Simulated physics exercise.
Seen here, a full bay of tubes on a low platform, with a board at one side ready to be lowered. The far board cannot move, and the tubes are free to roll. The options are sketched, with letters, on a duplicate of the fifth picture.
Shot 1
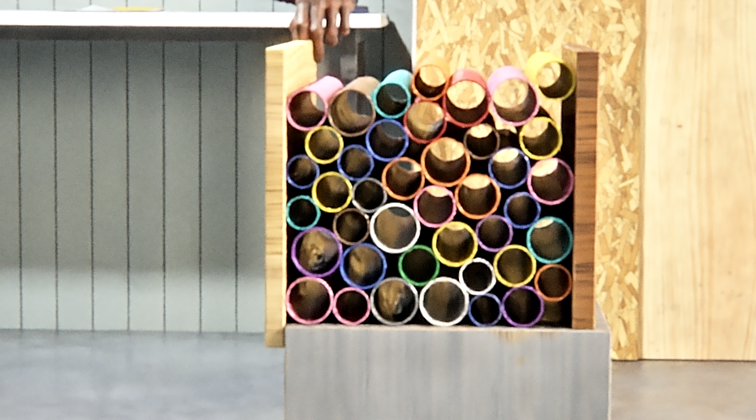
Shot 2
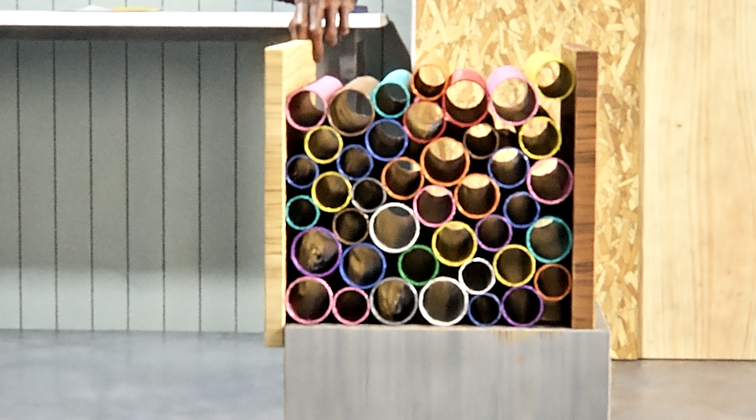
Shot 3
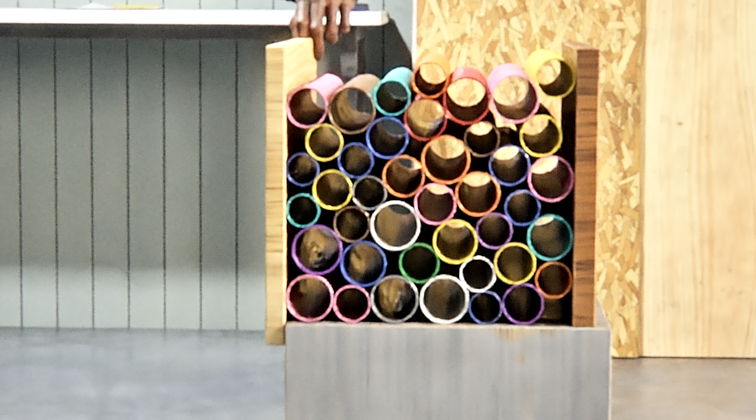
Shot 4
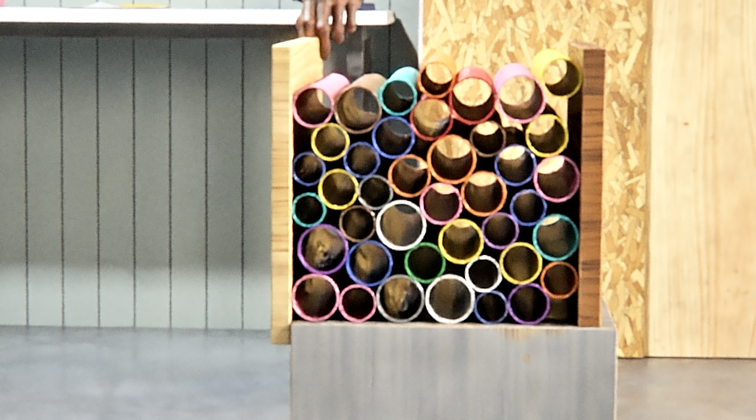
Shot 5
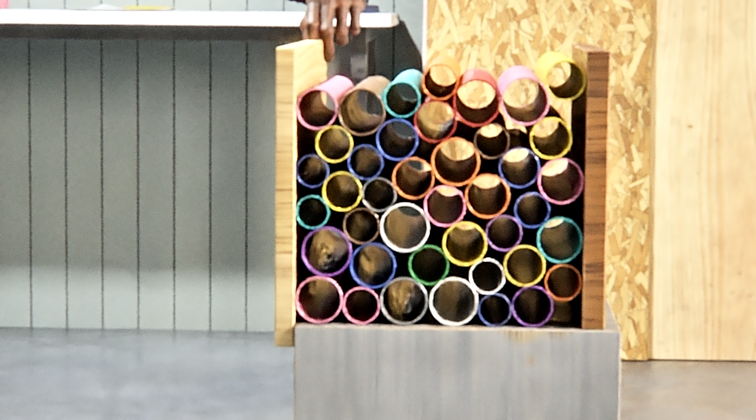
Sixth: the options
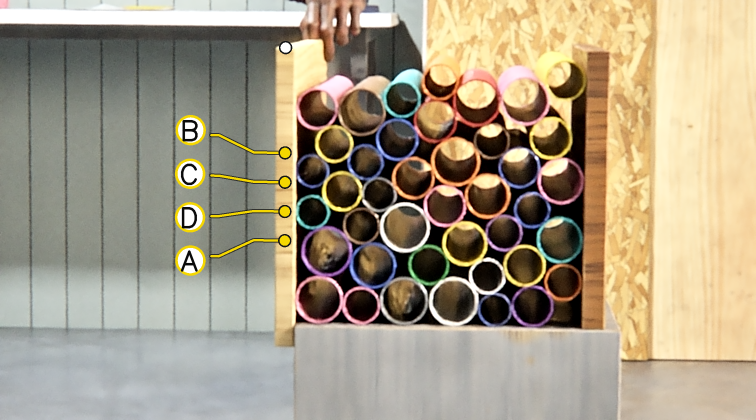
The stacked, colorful tubes between two wooden boards shifted very slightly to the right in view, while a hand rested behind them near the left board and nothing else visibly moved.
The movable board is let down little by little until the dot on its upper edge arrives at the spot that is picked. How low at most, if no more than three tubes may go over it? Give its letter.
At most to C.
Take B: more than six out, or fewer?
At B, fewer than six.
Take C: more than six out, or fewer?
Fewer than six.
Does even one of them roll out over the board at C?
Yes, at C.
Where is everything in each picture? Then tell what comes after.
In the first frame, a brown tube (481, 141); a red tube (466, 103); an orange tube (430, 82).
In the second frame, an orange tube (429, 82); side board (292, 180).
In the third frame, a pink tube (309, 298); a purple tube (522, 304).
In the fourth frame, a yellow tube (520, 263); a purple tube (500, 231).
In the fifth frame, a grey tube (379, 195); a pink tube (561, 181); a brown tube (492, 141).
On the marked copy, A at (285, 241); B at (285, 153); C at (285, 182); D at (285, 212); the white dot at (286, 48).
With C. Early on, top of the board (296, 111).
Further on, top of the board (296, 181).
At the end, top of the board (296, 181), one out over the board.
As for the rest, A more than three out over the board; B none out over the board; D four out over the board.
